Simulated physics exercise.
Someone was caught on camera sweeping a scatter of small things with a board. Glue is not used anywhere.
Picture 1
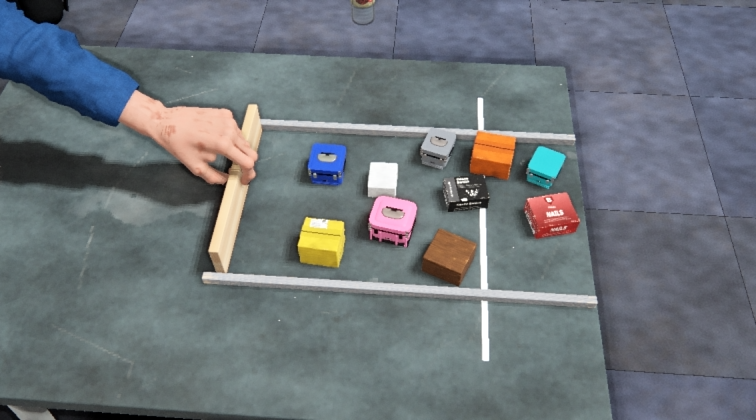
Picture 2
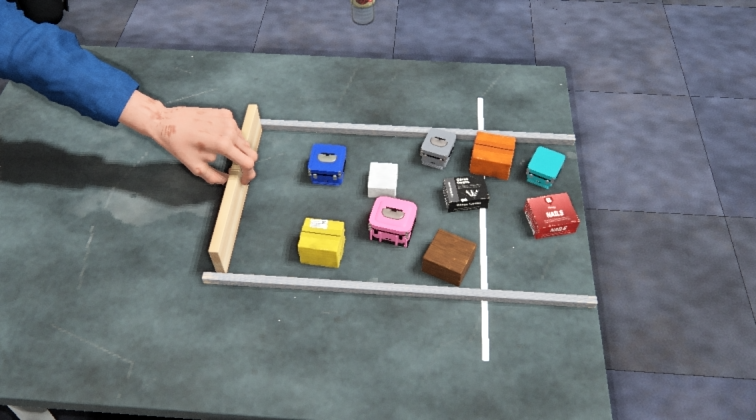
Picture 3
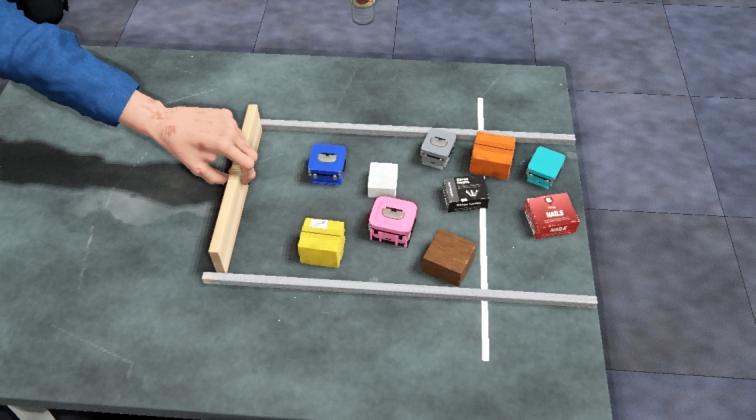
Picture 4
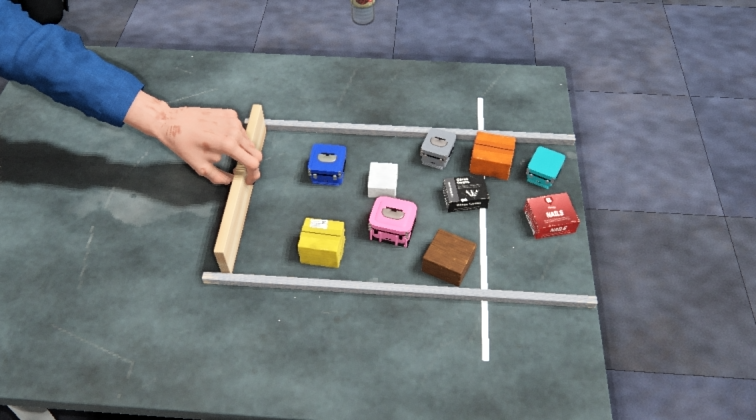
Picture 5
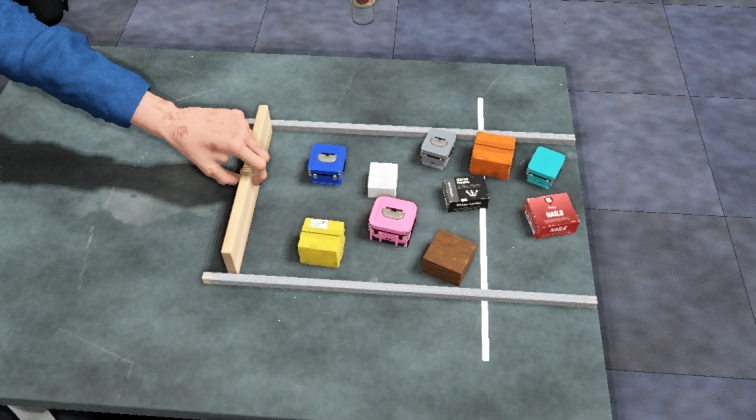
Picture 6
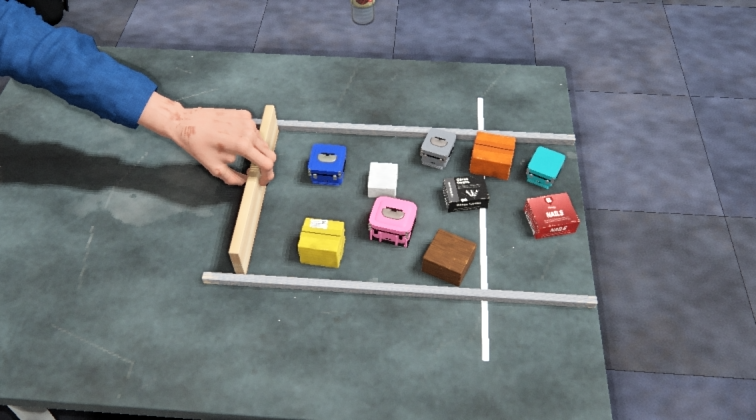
On a dark tabletop, a hand slides a wooden board slightly right toward scattered small boxes.
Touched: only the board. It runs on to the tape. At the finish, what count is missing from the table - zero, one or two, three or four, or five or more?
Missing: One or two.
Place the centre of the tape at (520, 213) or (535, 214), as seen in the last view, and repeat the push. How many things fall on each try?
Try 1: 3; try 2: 5.
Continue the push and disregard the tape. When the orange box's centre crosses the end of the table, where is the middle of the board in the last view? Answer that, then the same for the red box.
The middle sits near (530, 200) for the first and near (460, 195) for the other.
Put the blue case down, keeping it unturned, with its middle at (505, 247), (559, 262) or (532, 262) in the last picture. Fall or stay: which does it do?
Place by place, it holds its place, holds its place, holds its place.
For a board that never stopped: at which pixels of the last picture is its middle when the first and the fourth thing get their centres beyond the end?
In pixels, around (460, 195) followed by around (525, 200).
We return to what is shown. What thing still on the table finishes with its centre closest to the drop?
Result: Turquoise case.
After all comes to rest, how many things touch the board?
My count gives 4.
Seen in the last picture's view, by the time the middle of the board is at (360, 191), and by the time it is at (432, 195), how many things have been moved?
4 and 8.
A little later, none off yet; red box at rest near (551, 216); turquoise case at rest near (545, 168); orange box at rest near (492, 156).
When it is over, the number that fall off is one or two; down, red box.
